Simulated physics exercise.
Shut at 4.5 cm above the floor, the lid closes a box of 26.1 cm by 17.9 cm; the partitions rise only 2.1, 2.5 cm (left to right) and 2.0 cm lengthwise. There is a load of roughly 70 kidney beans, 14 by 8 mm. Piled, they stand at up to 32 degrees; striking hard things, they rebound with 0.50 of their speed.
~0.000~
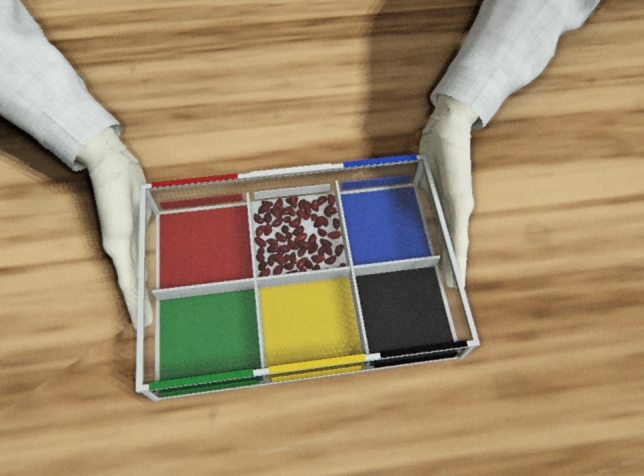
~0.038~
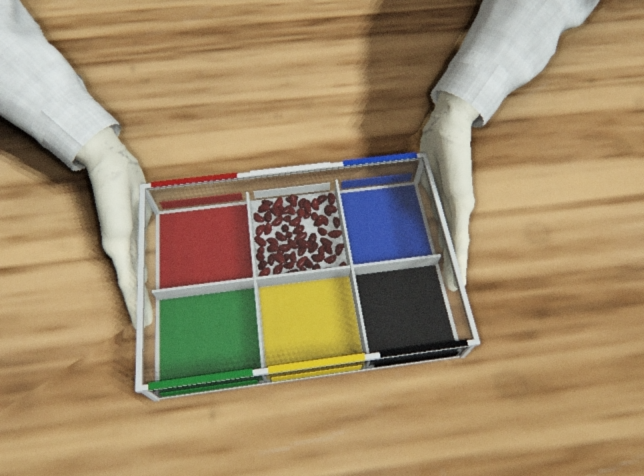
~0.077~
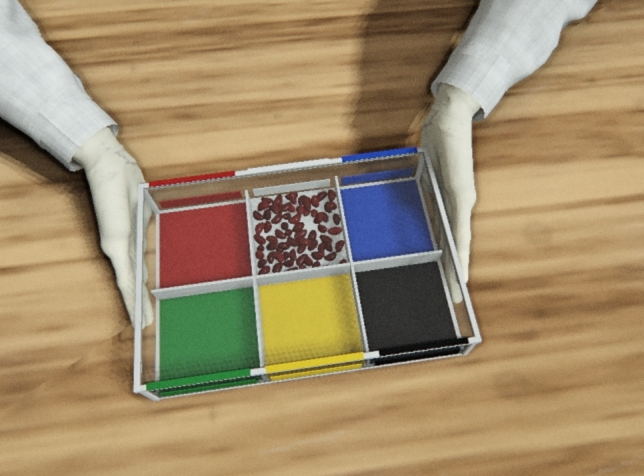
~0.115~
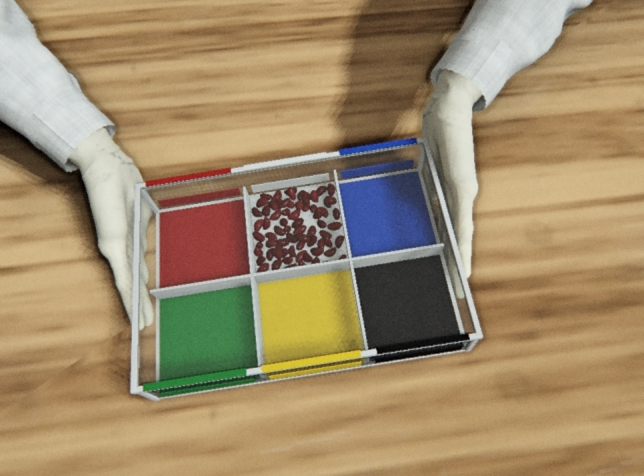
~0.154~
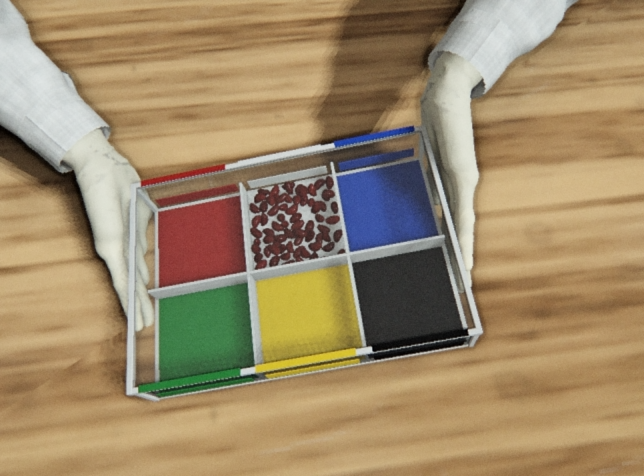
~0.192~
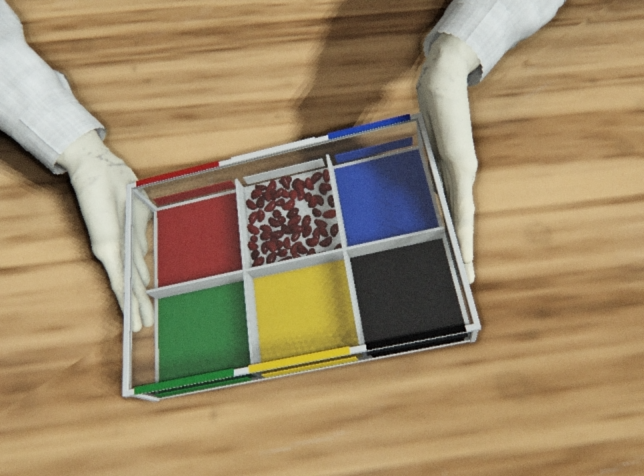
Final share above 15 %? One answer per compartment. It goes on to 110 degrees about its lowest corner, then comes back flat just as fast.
Red: Above, blue: Below or equal, green: Above, yellow: Below or equal, white: Below or equal, black: Below or equal.
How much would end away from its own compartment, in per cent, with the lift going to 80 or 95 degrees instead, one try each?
Some 55 and 90 per cent.
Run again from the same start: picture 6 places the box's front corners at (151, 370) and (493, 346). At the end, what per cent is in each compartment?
Final shares: Red 0%, blue 15%, green 0%, yellow 0%, white 0%, black 85%.
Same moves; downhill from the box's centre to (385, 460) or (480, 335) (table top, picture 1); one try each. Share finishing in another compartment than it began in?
Some 100 and 100 per cent.
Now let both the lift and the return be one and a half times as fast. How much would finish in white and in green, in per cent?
Result: White = 0 %; green = 45 %.
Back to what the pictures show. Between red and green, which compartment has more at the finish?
Red comes out ahead.
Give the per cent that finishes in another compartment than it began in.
Around 100 per cent.
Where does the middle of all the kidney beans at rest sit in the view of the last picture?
(176, 285).
Then, at 1.19 s, tilt 110 degrees; red 60 %, green 15 %, white 25 %.
Then, at 1.86 s, tilt 50 degrees; red 60 %, green 40 %.
After 2.57 s, tilt 0 degrees; red 60 %, green 40 %.
At rest (3.3 s), red 60 %, blue 0 %, green 40 %, yellow 0 %, white 0 %, black 0 %.
